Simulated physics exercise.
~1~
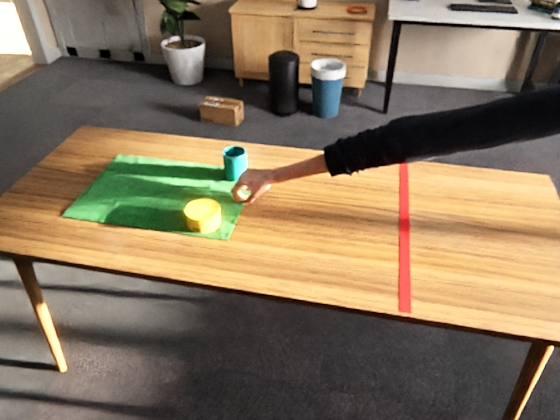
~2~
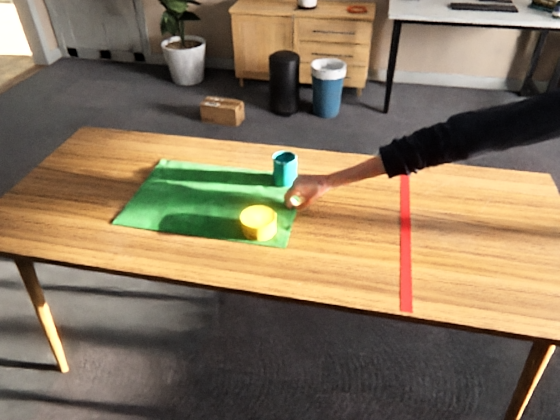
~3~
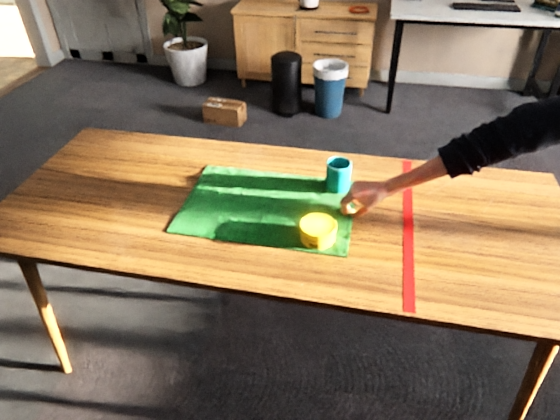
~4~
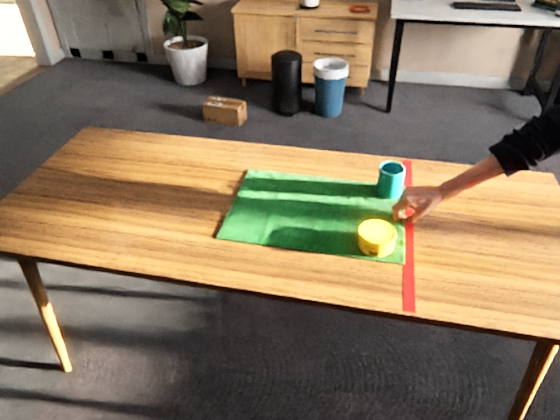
Green place mat carrying a yellow tub and turquoise mug, pulled right along a wooden table by a hand to red tape.
